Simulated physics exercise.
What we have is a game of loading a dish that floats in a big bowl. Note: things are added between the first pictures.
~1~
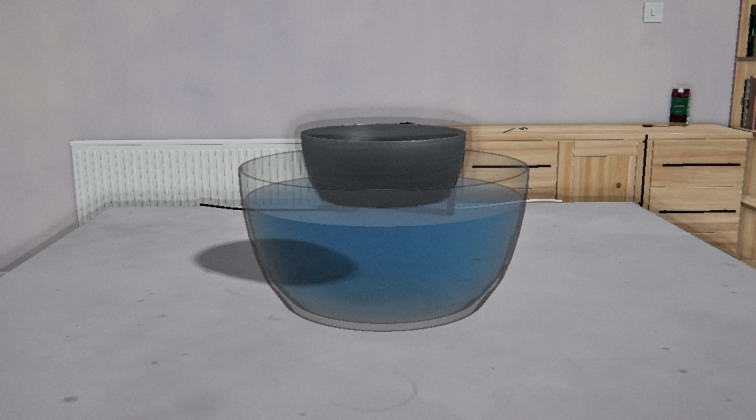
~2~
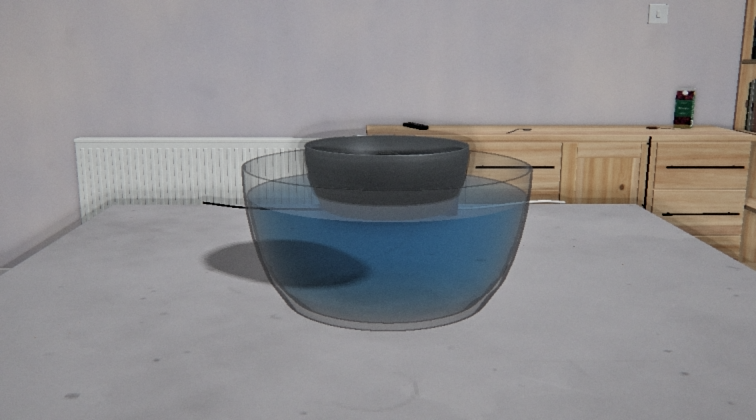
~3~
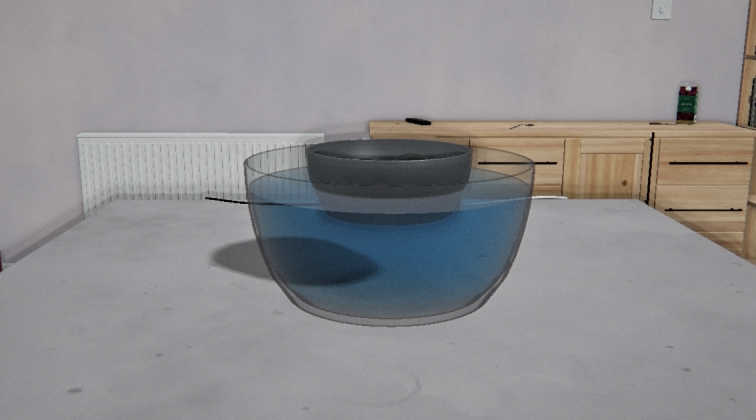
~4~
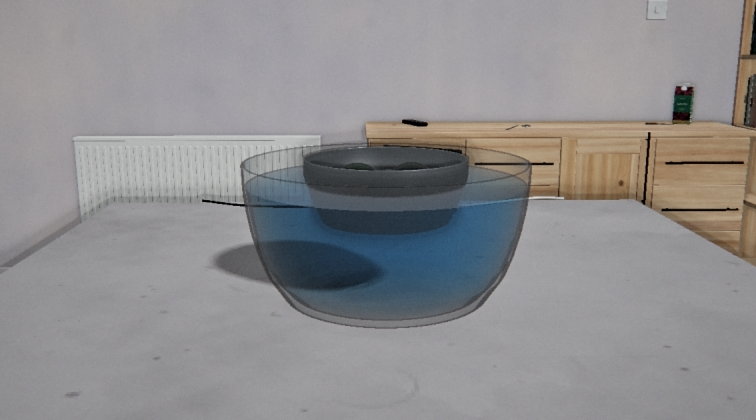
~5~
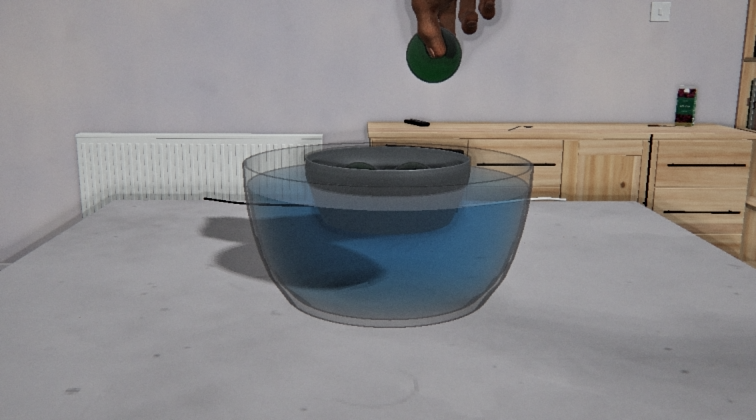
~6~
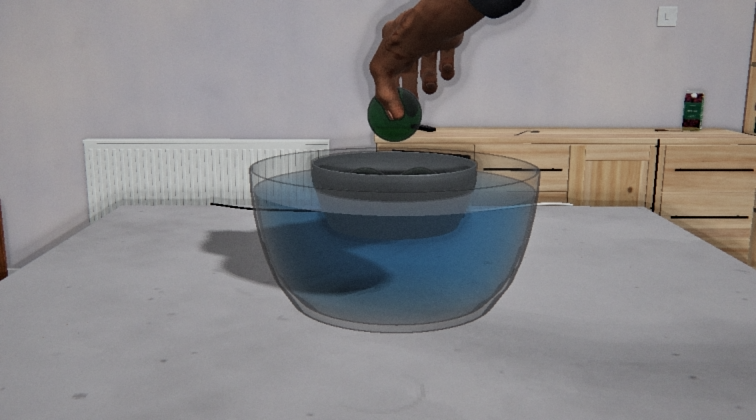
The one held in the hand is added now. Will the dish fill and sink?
No, the dish floats.
Soon after, the glass marble is in and the dish dips.
Later, it steadies; about a fifth of its side above the surface.
In the end, the dish floats; about a fifth of its side above the surface.
